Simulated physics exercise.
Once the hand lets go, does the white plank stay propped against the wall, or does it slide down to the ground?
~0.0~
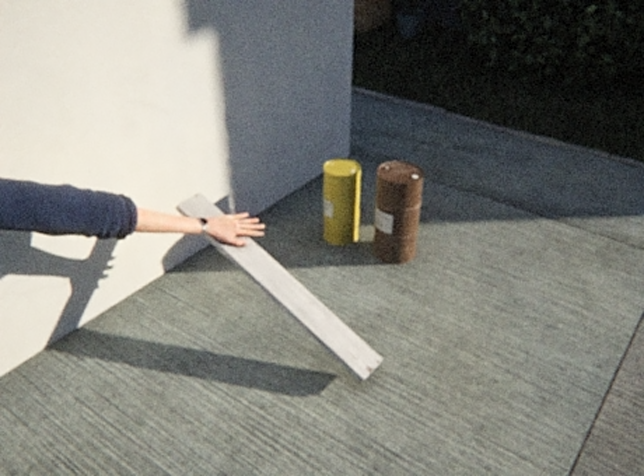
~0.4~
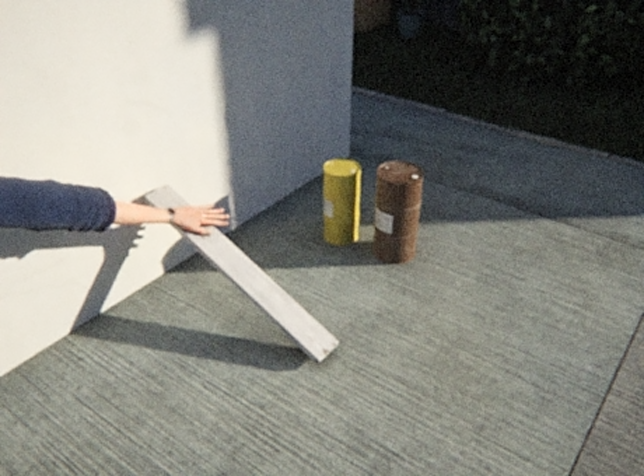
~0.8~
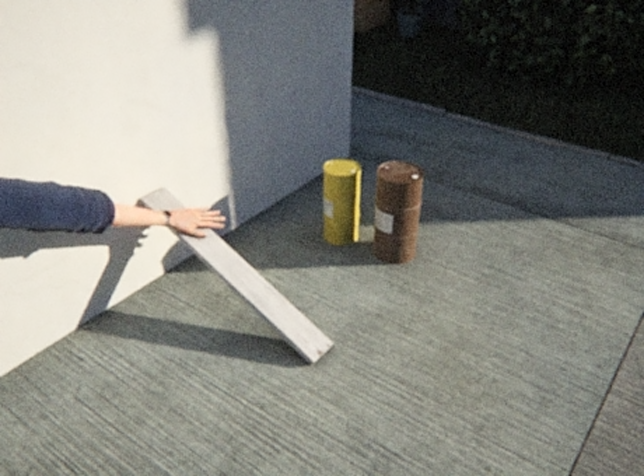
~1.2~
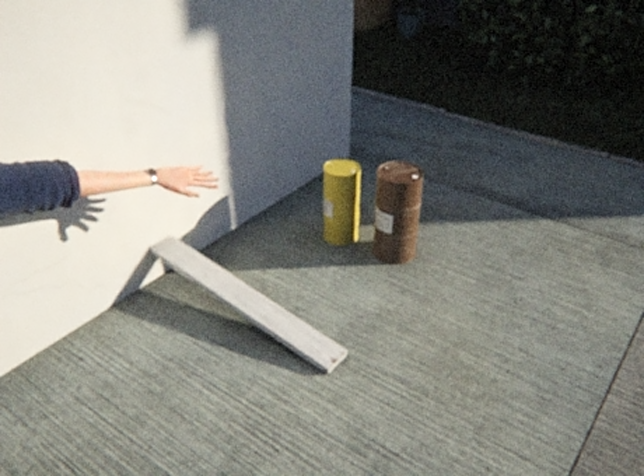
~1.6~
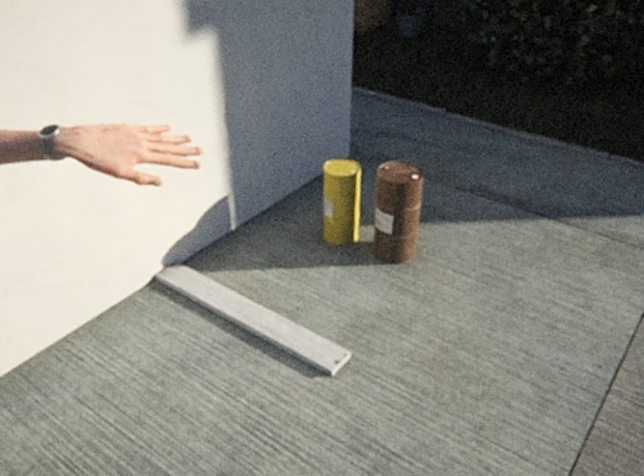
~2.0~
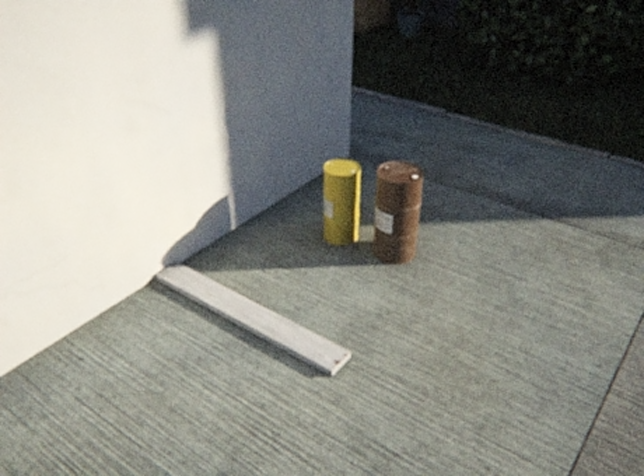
The white plank slides down after the hand lets go. It ends up lying flat on the concrete.
